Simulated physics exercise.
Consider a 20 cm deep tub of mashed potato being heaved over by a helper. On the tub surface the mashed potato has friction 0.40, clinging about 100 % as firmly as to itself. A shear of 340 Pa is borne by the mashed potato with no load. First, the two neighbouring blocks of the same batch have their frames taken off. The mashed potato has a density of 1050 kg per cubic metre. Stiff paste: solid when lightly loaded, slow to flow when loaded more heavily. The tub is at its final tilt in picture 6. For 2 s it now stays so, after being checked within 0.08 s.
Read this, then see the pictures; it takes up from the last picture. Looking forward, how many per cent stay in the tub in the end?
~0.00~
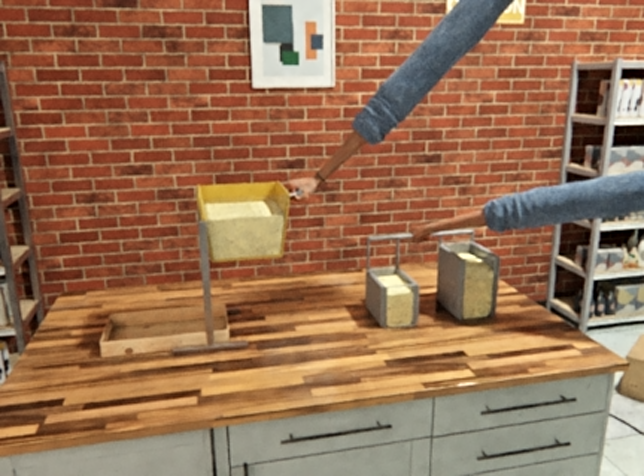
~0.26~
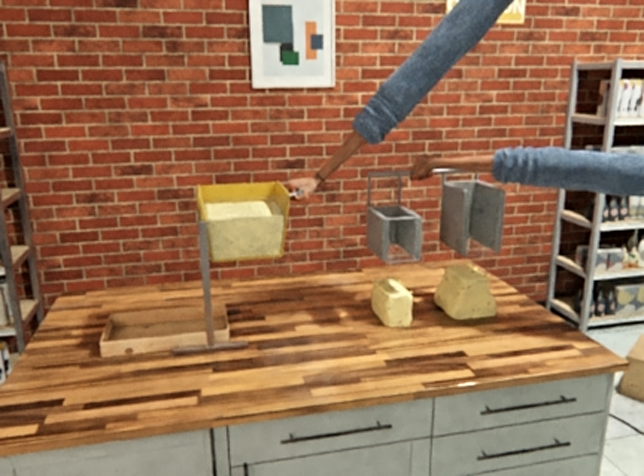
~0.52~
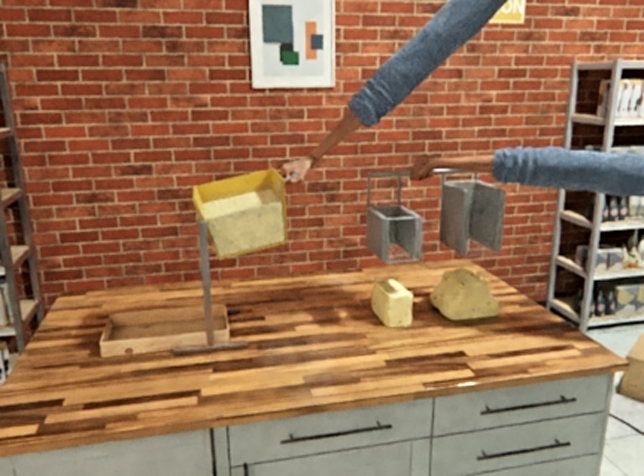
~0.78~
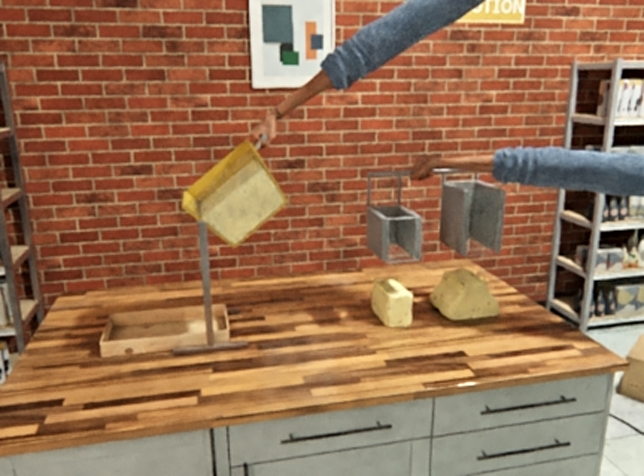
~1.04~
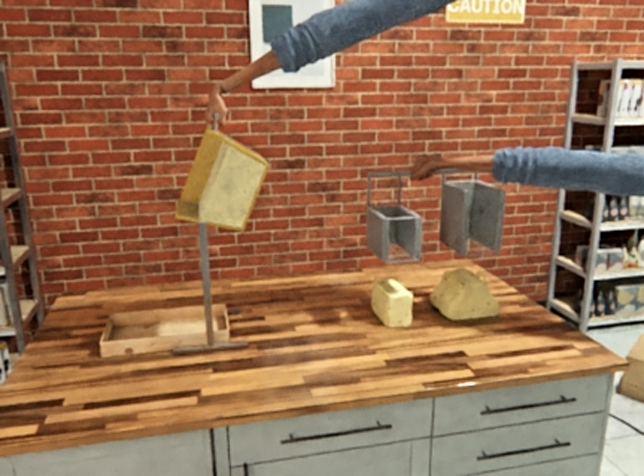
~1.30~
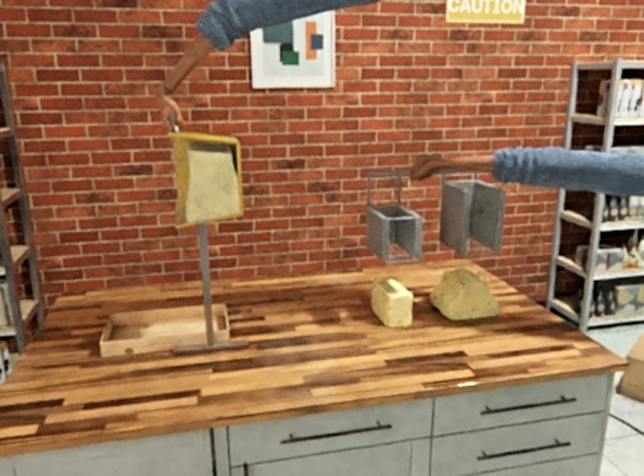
About 44 %.
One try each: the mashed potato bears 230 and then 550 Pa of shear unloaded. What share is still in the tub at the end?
First try roughly 35 per cent, second try roughly 65 per cent.
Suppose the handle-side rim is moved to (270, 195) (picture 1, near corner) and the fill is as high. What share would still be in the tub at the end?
Near 65 per cent.
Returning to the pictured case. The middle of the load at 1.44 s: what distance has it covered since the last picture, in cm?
Something like 5 cm, give or take.
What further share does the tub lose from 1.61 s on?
My estimate is near 16 in a hundred.
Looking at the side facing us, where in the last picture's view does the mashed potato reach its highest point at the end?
Close to pixel (214, 194).
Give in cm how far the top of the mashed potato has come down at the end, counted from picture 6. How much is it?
13 cm.
After 1.44 s, the tub is at 90 degrees and holds 94 %.
After 1.61 s, the tub is at 90 degrees and holds 60 %.
After 1.78 s, the tub is at 90 degrees and holds 45 %.
After 1.95 s, the tub is at 90 degrees and holds 44 %.
After 3.30 s, at the end, the tub is at 90 degrees and holds 44 %.
